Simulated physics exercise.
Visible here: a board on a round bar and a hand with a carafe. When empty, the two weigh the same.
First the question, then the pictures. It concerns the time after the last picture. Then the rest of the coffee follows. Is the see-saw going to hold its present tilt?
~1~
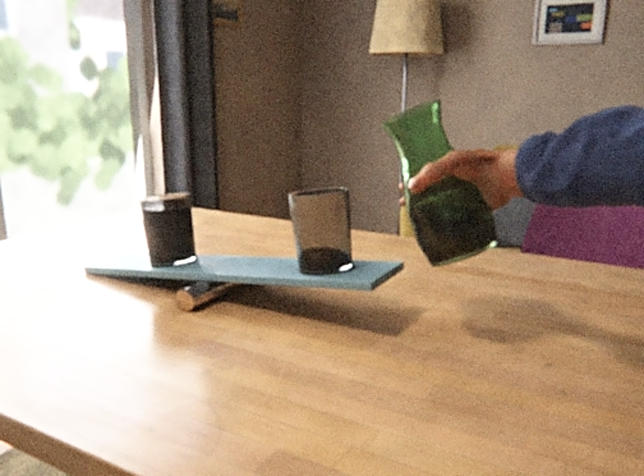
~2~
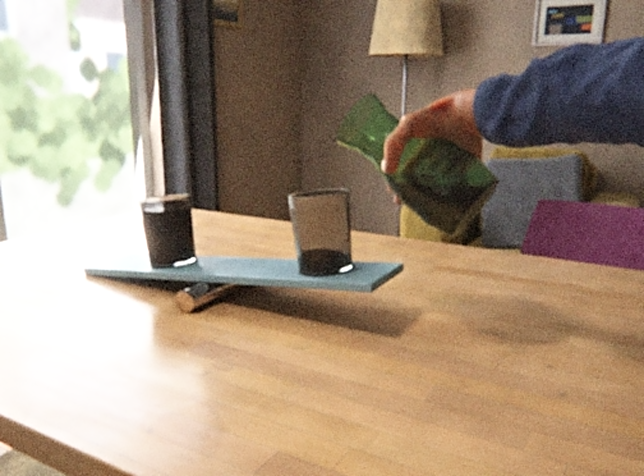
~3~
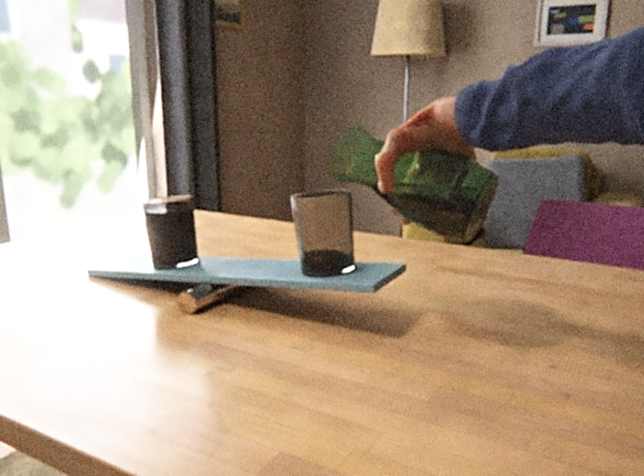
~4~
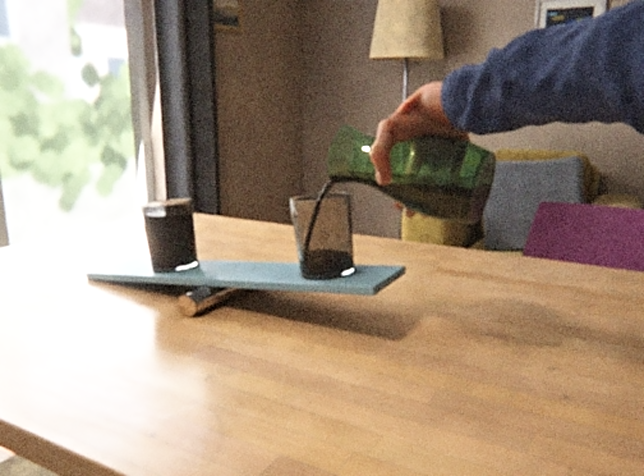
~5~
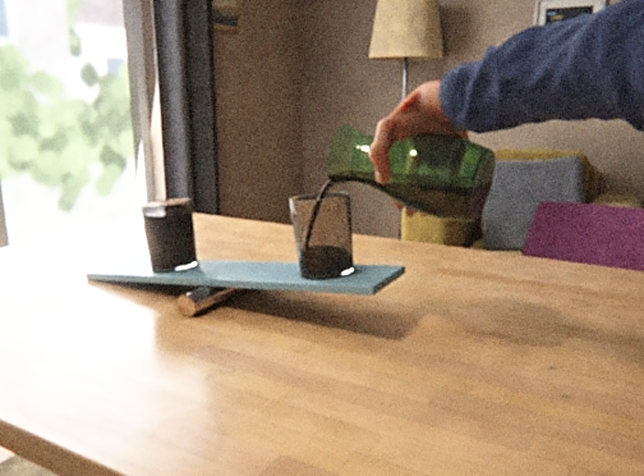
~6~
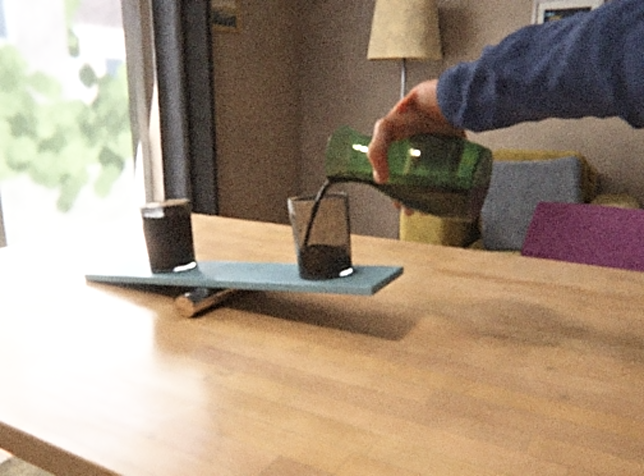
No: It's going to go over, I'd say.
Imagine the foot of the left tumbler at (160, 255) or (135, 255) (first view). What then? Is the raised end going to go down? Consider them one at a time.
One by one: A turnover first, no movement second.
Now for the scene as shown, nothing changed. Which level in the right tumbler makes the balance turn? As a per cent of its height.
Near 40 %.
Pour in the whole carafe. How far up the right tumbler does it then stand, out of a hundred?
85 %.
Shortly, the right tumbler is about half full; the board has swung over, and that end is down.
Then, the right tumbler is about three quarters full; the board has swung over, and that end is down.
At the finish, the right tumbler is about three quarters full; the board has swung over, and that end is down.
